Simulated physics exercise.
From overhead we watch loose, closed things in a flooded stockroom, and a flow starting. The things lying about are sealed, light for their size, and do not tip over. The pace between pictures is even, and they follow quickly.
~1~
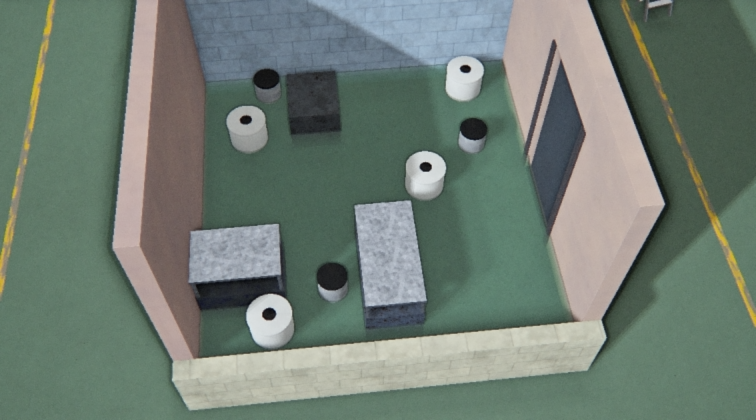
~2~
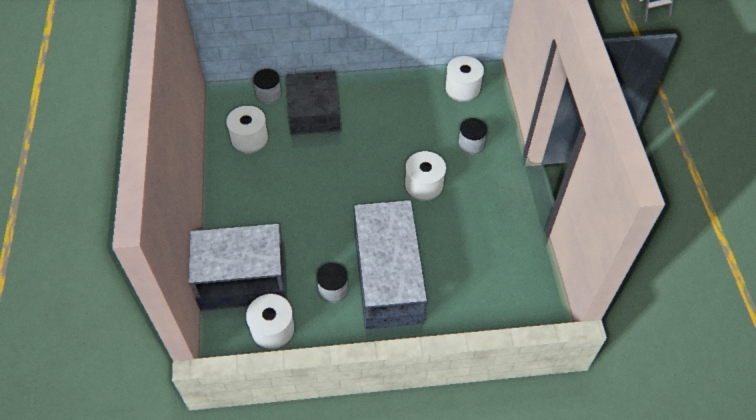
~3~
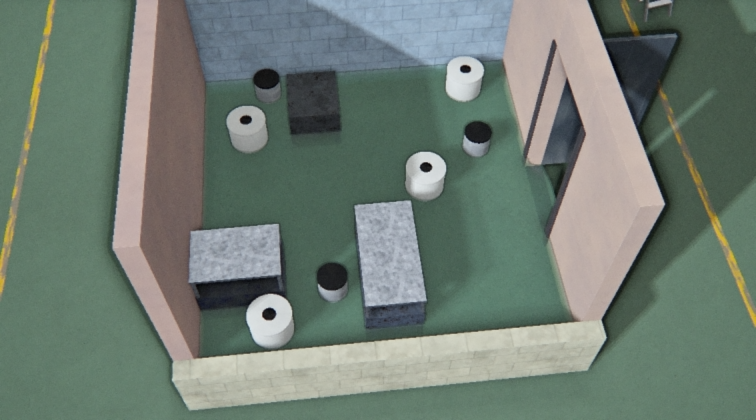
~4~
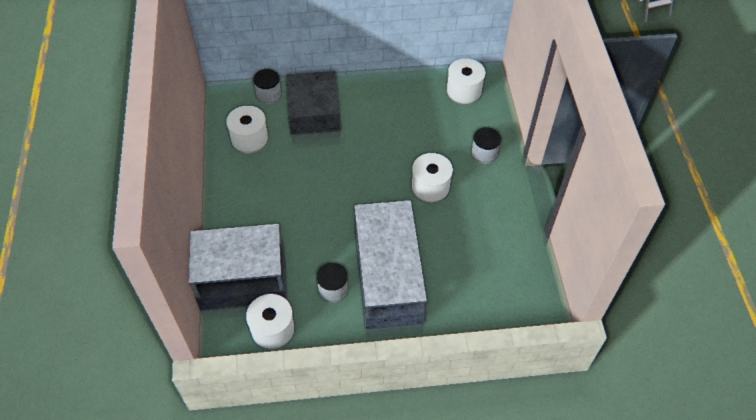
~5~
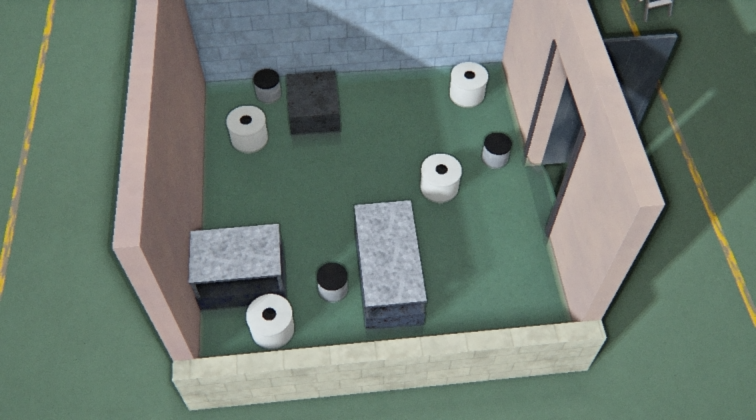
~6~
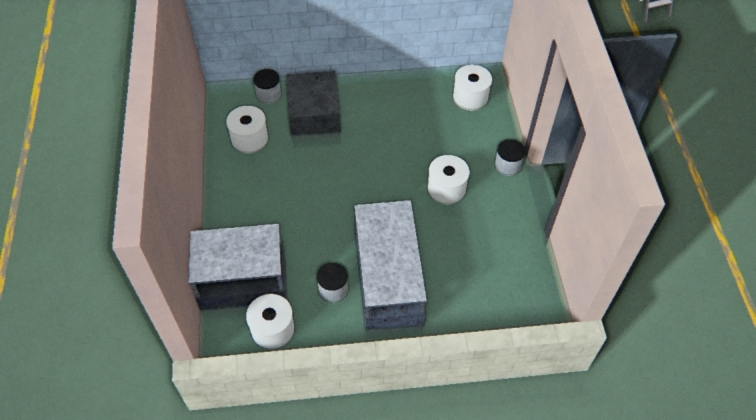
In a walled room with a green floor, a dark door on the right is suddenly open; then a black-topped container drifts right toward the doorway, followed by slighter rightward shifts of two white cylinders, while everything else stays still.
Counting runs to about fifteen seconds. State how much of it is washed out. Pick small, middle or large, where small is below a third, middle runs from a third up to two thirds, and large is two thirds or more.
Middle.
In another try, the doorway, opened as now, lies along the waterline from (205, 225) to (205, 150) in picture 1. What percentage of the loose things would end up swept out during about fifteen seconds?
Around 60 per cent.
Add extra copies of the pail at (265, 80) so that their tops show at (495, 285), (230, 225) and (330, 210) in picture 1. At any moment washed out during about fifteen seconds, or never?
As listed: Through, no, washed out.
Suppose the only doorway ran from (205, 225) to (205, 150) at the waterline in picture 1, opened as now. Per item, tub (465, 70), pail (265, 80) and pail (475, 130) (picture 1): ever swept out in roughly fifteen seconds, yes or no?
Taken in turn, the first item is held back, the second is held back and the last is held back.
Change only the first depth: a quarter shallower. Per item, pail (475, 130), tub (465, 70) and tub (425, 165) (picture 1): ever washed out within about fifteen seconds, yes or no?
Going item by item, that's exited, then exited, then exited.
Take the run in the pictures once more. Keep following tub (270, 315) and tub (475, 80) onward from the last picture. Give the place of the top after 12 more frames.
Look around pixels (304, 312) and (506, 115).
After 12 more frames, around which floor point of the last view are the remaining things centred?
The average lands at about (341, 198).
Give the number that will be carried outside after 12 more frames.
It comes to 2.
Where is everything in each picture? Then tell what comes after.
In the first picture, a pail at (474, 128) floats; a tub at (426, 167), afloat; 0 of 7 have shifted.
In the second picture, a pail at (474, 128) floats; a tub at (426, 167), afloat; 0 of 7 have shifted.
In the third picture, a pail at (478, 132) floats, close to its start; a tub at (426, 168) floats; 1 of 7 have shifted.
In the fourth picture, a pail at (487, 138), afloat, close to its start; a tub at (433, 169) floats, close to its start; 2 of 7 have shifted.
In the fifth picture, a pail at (498, 143), afloat, a stride from its start; a tub at (442, 170), afloat, close to its start; 3 of 7 have shifted.
In the sixth picture, a pail at (511, 150), afloat, a stride from its start; a tub at (449, 171) floats, close to its start; 3 of 7 have shifted.
A moment on, 1 of 7 are out; 6 afloat.
Next, 2 of 7 are out; 5 afloat.
Later, 3 of 7 are out; 4 afloat.
In the end, 3 of 7 are out; 4 afloat.
